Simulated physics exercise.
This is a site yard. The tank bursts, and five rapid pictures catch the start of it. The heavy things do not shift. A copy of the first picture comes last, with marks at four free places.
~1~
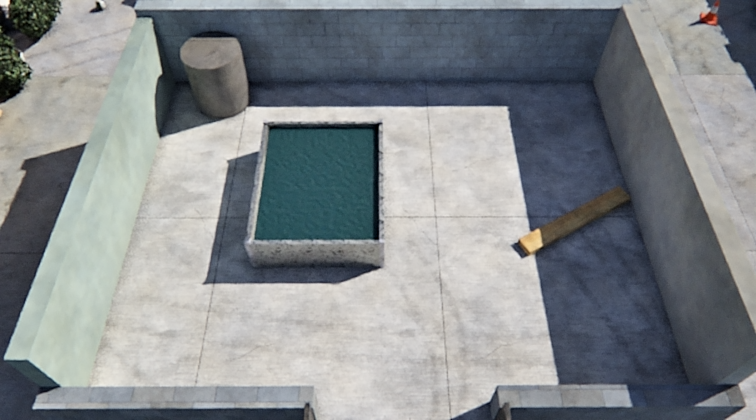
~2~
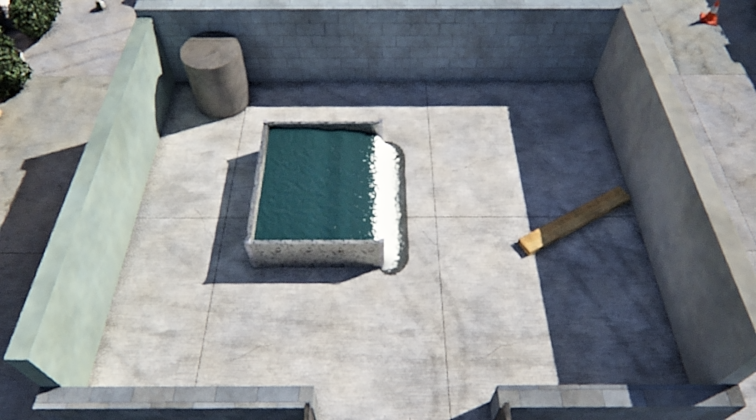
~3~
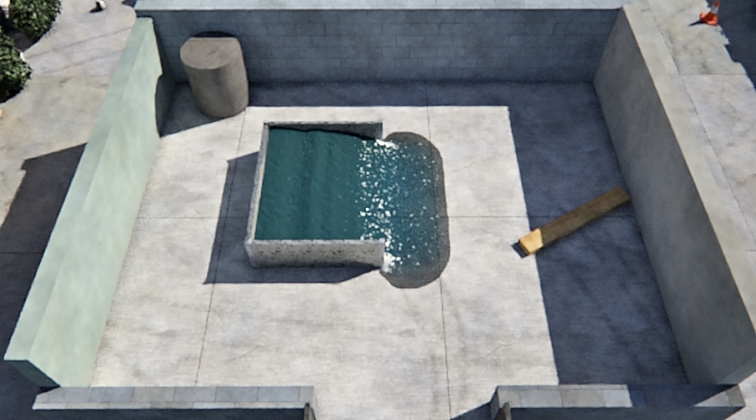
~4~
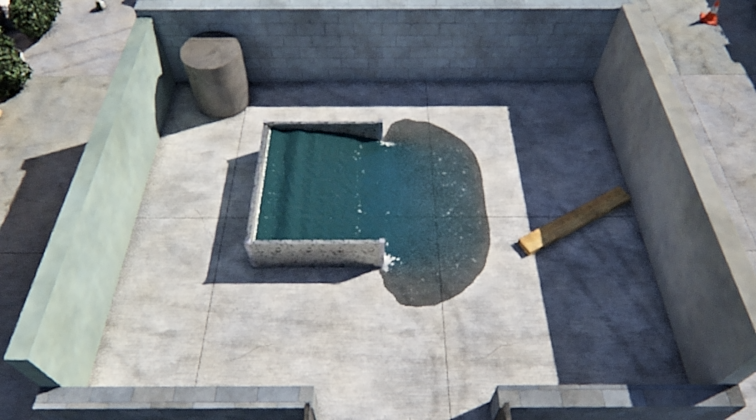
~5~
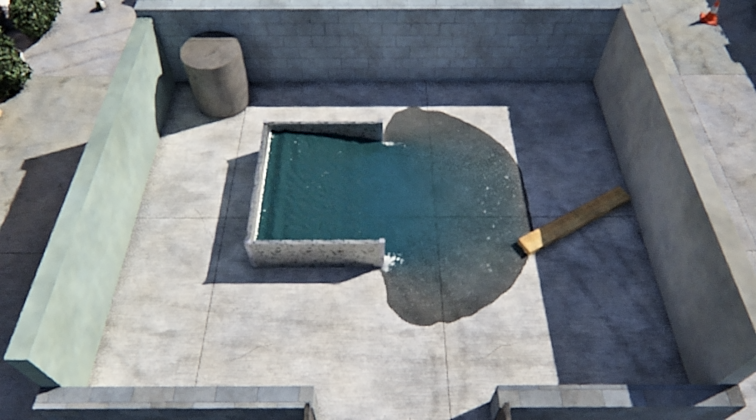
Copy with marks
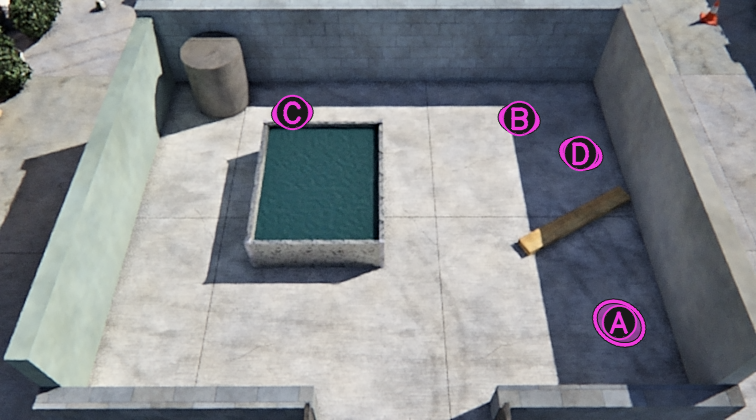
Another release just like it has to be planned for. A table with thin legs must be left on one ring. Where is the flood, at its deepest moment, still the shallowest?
Best: C.
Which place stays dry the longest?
It is C.
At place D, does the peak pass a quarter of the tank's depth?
Yes, clearly.
In magenta, A at (619, 322); B at (519, 118); C at (292, 112); D at (580, 153).
With A, the water peaks at about 44 % of the depth that stood in the tank.
With B, the water peaks at about 40 % of the depth that stood in the tank.
With C, the water peaks at about 18 % of the depth that stood in the tank.
With D, the water peaks at about 45 % of the depth that stood in the tank.
